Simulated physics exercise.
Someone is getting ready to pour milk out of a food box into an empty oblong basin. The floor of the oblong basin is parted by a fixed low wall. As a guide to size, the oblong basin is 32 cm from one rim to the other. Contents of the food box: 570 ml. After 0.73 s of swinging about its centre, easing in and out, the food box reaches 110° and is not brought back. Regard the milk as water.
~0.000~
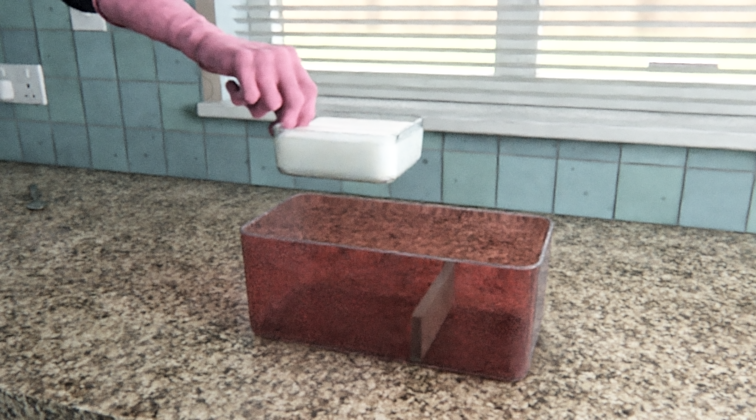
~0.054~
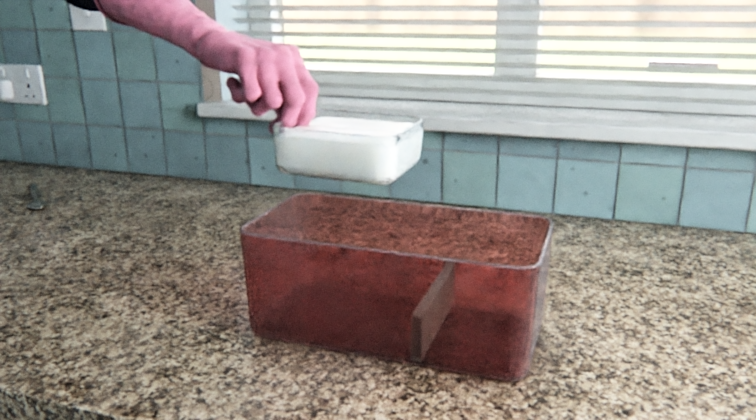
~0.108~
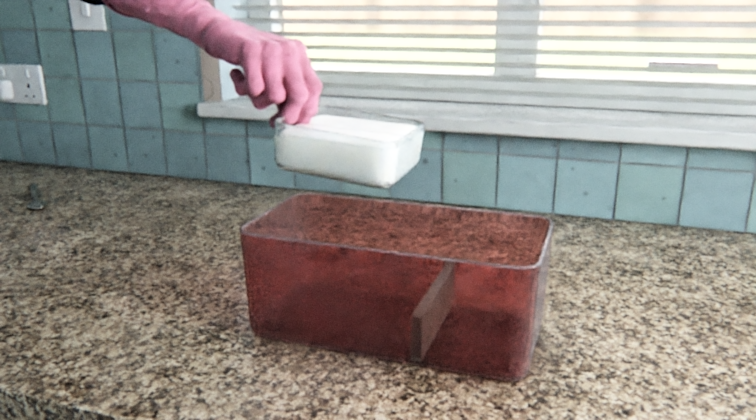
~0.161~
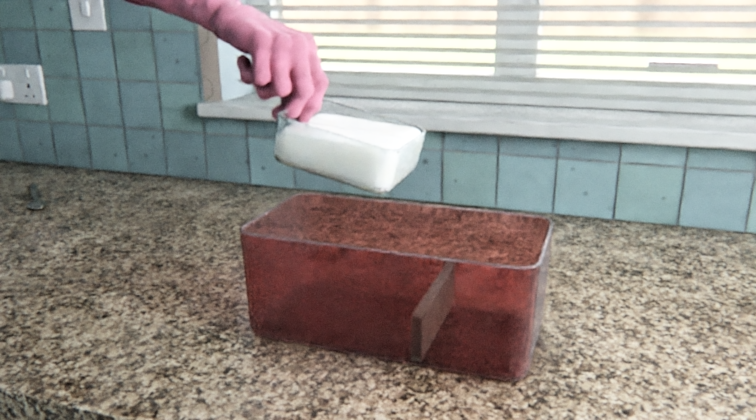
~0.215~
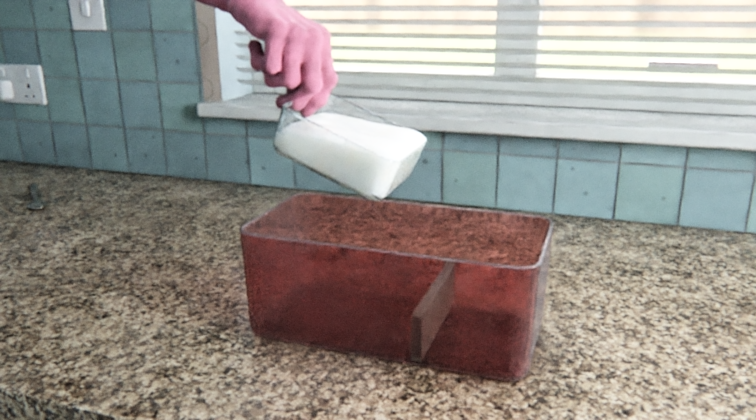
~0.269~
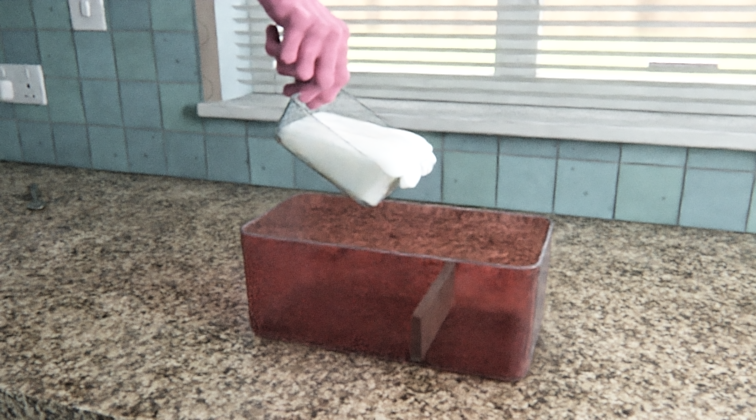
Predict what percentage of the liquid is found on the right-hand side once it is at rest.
About 66 % is on the right.
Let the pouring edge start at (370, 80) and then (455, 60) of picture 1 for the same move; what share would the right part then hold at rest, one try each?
It comes to 25 per cent, and then 75 per cent.
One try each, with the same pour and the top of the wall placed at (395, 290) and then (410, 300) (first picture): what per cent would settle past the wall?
The first gives near 90 per cent and the second near 75 per cent.
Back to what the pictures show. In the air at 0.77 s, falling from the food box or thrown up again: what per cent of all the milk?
Roughly 2 per cent.
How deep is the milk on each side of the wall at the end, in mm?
Some 6 mm on the left and some 24 mm on the right.
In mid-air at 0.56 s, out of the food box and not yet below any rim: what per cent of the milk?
It comes to about 10 percent.
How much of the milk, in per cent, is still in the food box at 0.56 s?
Roughly 6 per cent.
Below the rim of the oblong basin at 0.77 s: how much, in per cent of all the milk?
I'd say roughly 96 in a hundred of it.
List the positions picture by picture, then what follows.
In the first frame, it leans 0°; its right rim is at (410, 128); the milk meets the walls at (298, 125) and (410, 133); the oblong basin's rim runs from (269, 212) to (546, 243); the wall's top is at (435, 289).
In the second frame, it leans 1°; its right rim is at (410, 129); the milk meets the walls at (298, 125) and (410, 133).
In the third frame, it leans 6°; its right rim is at (411, 134); the milk meets the walls at (300, 123) and (411, 135).
In the fourth frame, it leans 13°; its right rim is at (412, 142); the milk meets the walls at (300, 122) and (413, 138).
In the fifth frame, it leans 22°; its right rim is at (412, 153); the milk meets the walls at (300, 121) and (413, 144); 3 per cent is over the edge.
In the sixth frame, it leans 33°; its right rim is at (410, 165); the milk meets the walls at (300, 119) and (396, 144); 11 per cent is over the edge.
By 0.56 s the tilt is 95° and 6 per cent is still to pour, 19 is left of the wall and 64 right of it.
By 0.77 s the tilt is 110° and 1 per cent is still to pour, 29 is left of the wall and 68 right of it.
By 0.99 s the tilt is 110° and 0 per cent is still to pour, 33 is left of the wall and 66 right of it.
By 1.23 s the tilt is 110° and 0 per cent is still to pour, 33 is left of the wall and 66 right of it.
At rest 33 per cent lies left of the wall, 66 right of it and 1 outside.
